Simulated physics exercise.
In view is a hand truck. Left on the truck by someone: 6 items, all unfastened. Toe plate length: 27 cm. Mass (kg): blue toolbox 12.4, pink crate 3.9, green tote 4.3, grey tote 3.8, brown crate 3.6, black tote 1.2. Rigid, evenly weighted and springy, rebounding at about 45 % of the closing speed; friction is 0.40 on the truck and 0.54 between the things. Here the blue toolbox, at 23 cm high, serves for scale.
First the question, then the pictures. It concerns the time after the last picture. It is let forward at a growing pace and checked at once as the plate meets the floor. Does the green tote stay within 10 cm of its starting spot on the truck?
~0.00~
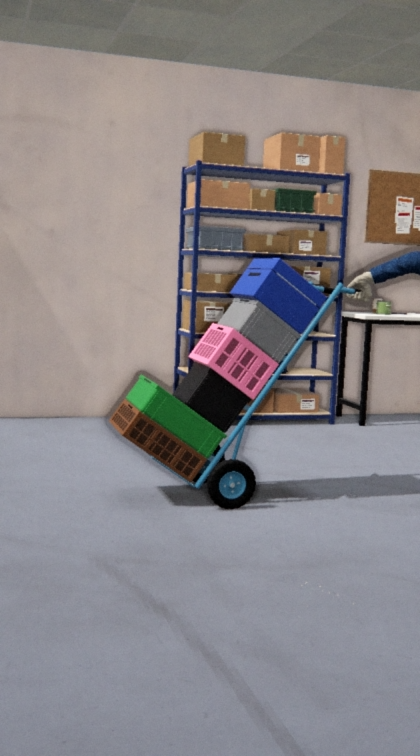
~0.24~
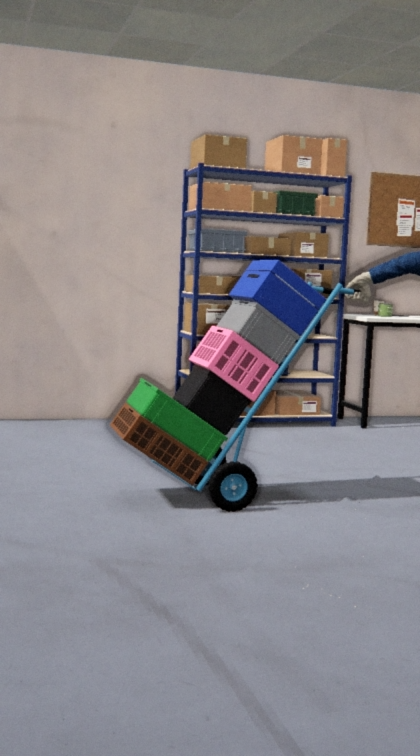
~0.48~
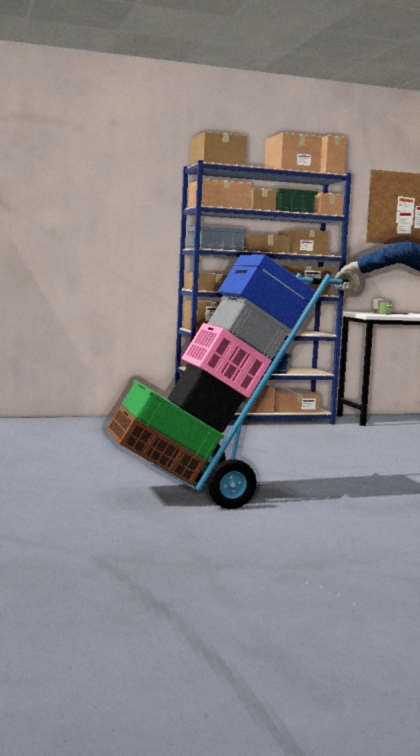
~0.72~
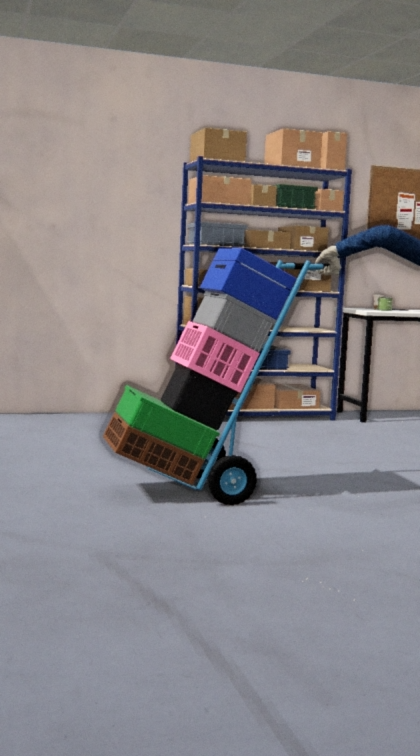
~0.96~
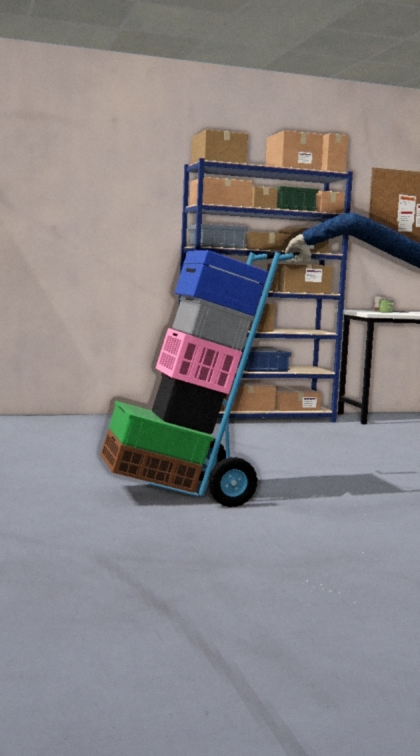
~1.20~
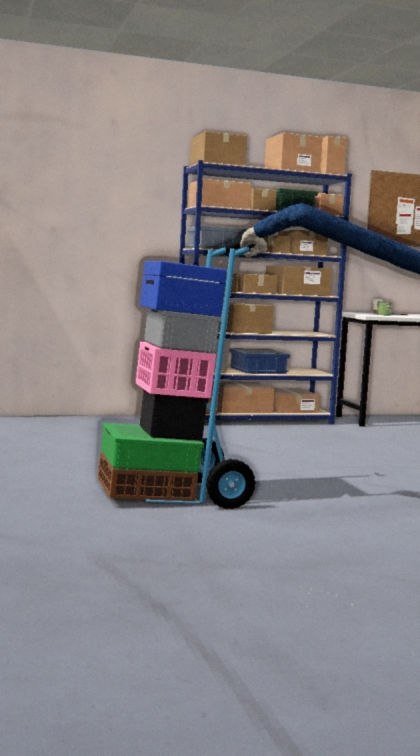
Oh, that one sits firm.
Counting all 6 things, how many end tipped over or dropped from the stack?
Total count: 4.
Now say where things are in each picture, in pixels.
In the first frame, leaning back 35°; green tote (174, 416); blue toolbox (277, 295).
In the second frame, leaning back 34°; grey tote (256, 332); brown crate (158, 443).
In the third frame, leaning back 31°; black tote (205, 398); blue toolbox (265, 291).
In the fourth frame, leaning back 24°; pink crate (214, 356); grey tote (232, 321).
In the fifth frame, leaning back 16°; brown crate (150, 460); black tote (188, 403).
In the sixth frame, leaning back 4°; green tote (150, 448); blue toolbox (182, 288).
After 1.80 s, truck upright; blue toolbox 31° off its base; grey tote 32° off its base; pink crate 32° off its base.
After 2.20 s, truck upright; blue toolbox, pink crate and grey tote now dropped from the stack; black tote on its side.
In the end (3.3 s), dropped from the stack, blue toolbox, pink crate and grey tote; toppled on the truck, black tote; the other 2 under 10 cm from the start. At the end, from the last picture's camera, green tote near (150, 453).
